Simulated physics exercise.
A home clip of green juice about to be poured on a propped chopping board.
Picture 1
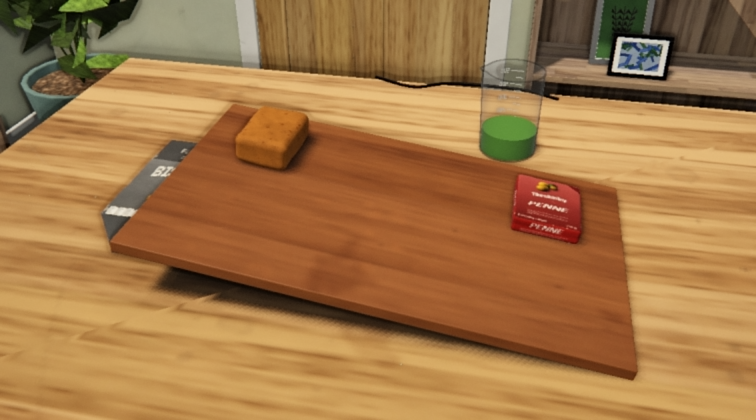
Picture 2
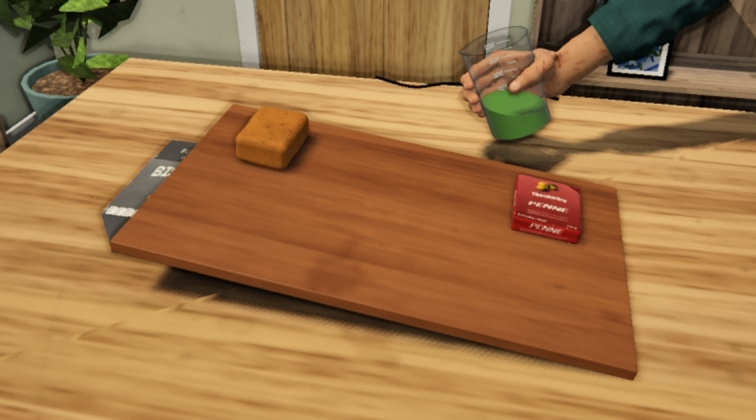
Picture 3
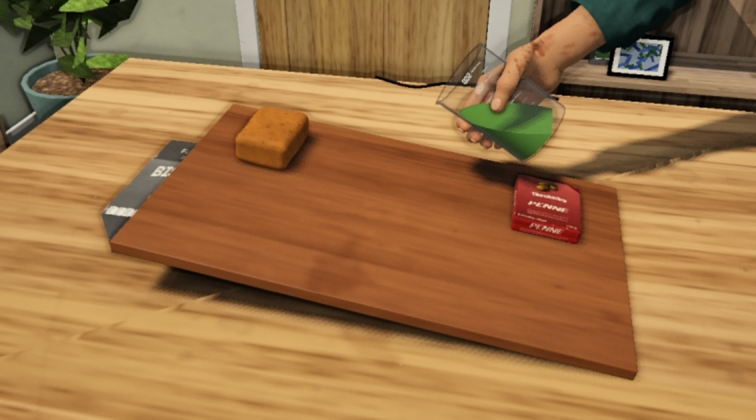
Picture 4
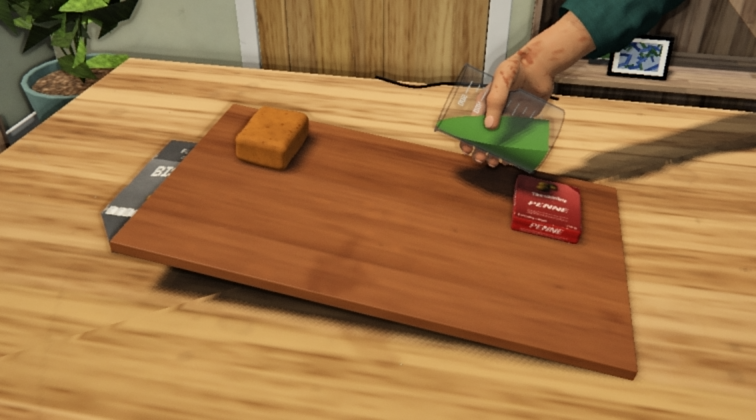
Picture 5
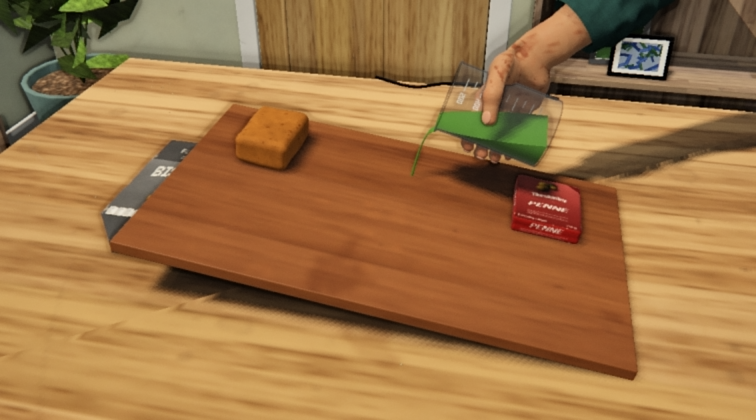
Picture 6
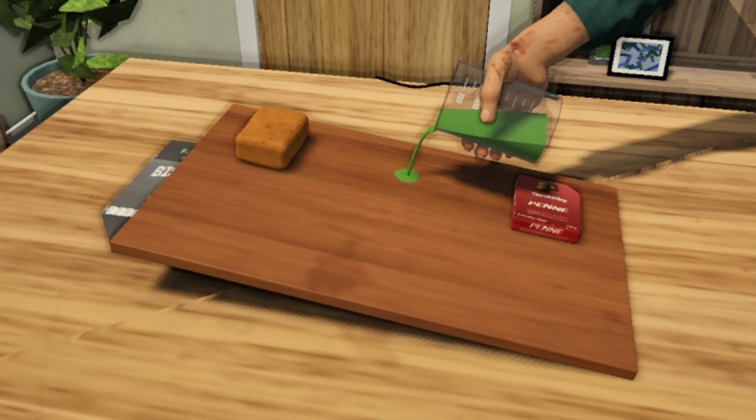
On a wooden table, a chopping board propped at its left side holds an orange-brown bread roll and a red pouch, with a beaker of green juice behind. A hand reaches in from the right, lifts the beaker and tilts it leftward, and a thin green stream runs out, forming a small spot on the board.
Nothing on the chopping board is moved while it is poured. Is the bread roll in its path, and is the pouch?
The bread roll remains untouched; the pouch ends up in the puddle.
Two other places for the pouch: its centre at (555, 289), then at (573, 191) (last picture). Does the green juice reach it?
First it escapes, then it ends up in the puddle.
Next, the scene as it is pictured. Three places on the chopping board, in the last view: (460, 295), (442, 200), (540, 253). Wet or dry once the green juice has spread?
The first is untouched; the next in the puddle; the last soaked.
Next, it runs down to the right; the bread roll is clear of it; the pouch is clear of it.
After that, it runs down to the right and off the end; the bread roll is clear of it; the pouch is in it.
Finally, it runs down to the right and off the end; the bread roll is clear of it; the pouch is in it.
